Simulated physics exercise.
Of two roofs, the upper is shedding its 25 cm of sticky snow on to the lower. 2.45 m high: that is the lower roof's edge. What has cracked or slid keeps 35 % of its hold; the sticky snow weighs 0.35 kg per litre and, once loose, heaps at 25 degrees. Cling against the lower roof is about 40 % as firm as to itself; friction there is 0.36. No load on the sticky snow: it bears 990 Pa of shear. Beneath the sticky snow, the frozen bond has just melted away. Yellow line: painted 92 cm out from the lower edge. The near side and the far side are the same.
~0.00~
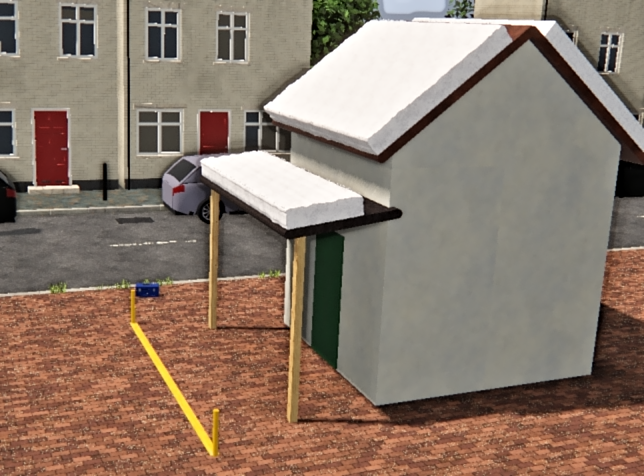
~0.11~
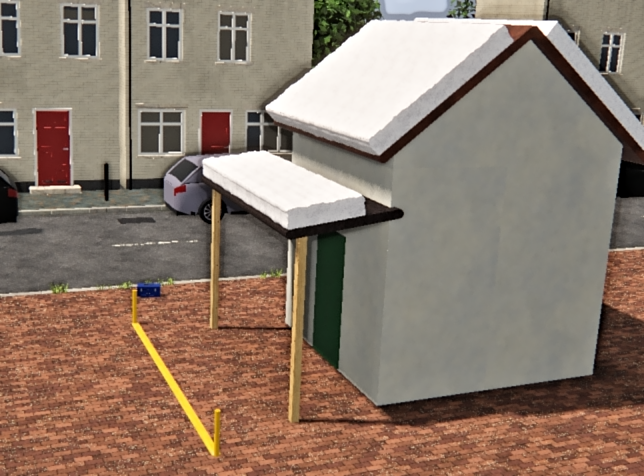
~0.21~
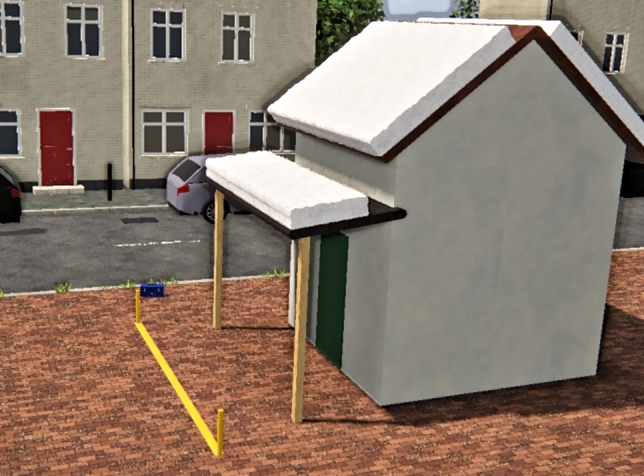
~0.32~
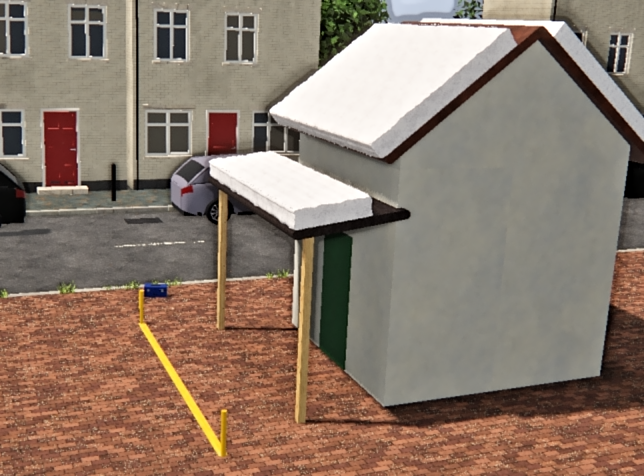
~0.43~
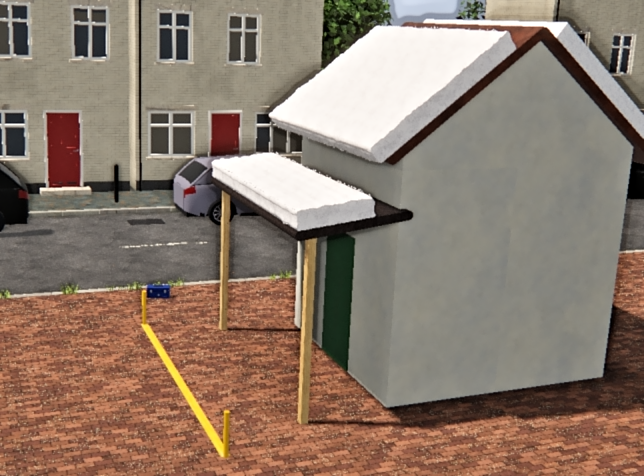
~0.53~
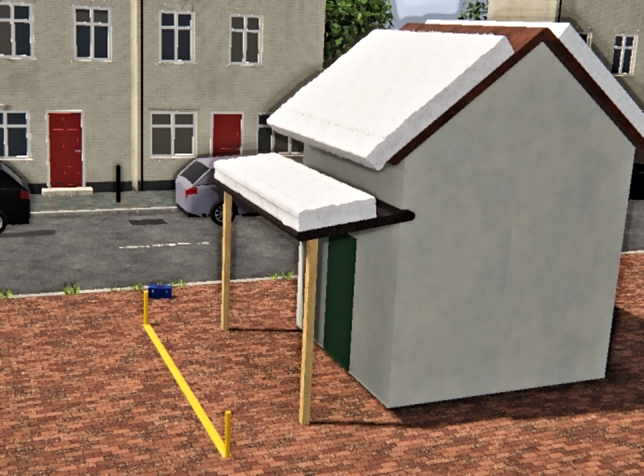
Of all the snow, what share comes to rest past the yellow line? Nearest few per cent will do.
I would say 3 percent of it lands past the line.
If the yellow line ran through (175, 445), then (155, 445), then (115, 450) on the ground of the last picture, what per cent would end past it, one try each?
In order, some 0, 0 and 0 percent would end past it.
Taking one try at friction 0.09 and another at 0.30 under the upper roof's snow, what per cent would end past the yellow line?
First some 40 %, after that some 25 %.
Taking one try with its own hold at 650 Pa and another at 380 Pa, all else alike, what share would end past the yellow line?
Going in order, it's 12 % and then 30 %.
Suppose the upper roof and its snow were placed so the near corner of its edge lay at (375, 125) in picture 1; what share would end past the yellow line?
That would come to around 25 %.
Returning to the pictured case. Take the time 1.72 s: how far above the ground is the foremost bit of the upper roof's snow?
Height: Approx. 2.6 m.
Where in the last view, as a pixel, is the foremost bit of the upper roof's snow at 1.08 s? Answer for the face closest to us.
Around pixel (340, 188).
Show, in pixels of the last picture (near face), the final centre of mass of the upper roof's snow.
It comes out near (322, 255), give or take.
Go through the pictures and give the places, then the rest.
Front end of the sticky snow at (376, 141), in the first frame.
Front end of the sticky snow at (377, 141), its middle shifted 8 mm, in the second frame.
Front end of the sticky snow at (378, 154), its middle shifted 2.9 cm, 1 % of it past the upper edge, in one piece, in the third frame.
Front end of the sticky snow at (381, 135), its middle shifted 6.8 cm, 3 % of it past the upper edge, in one piece, in the fourth frame.
Front end of the sticky snow at (379, 162), its middle shifted 12 cm, 6 % of it past the upper edge, in one piece, in the fifth frame.
Front end of the sticky snow at (376, 146), its middle shifted 20 cm, 9 % of it past the upper edge, cracking, in the sixth frame.
By 1.08 s, none is below the lower edge and 0 % is past the line.
By 1.72 s, none is below the lower edge and 0 % is past the line.
By 2.36 s, 12 % is below the lower edge and 0 % is past the line.
By 3.00 s, 14 % is below the lower edge and 1 % is past the line.
By 6.00 s, at the end, 26 % is below the lower edge and 3 % is past the line.
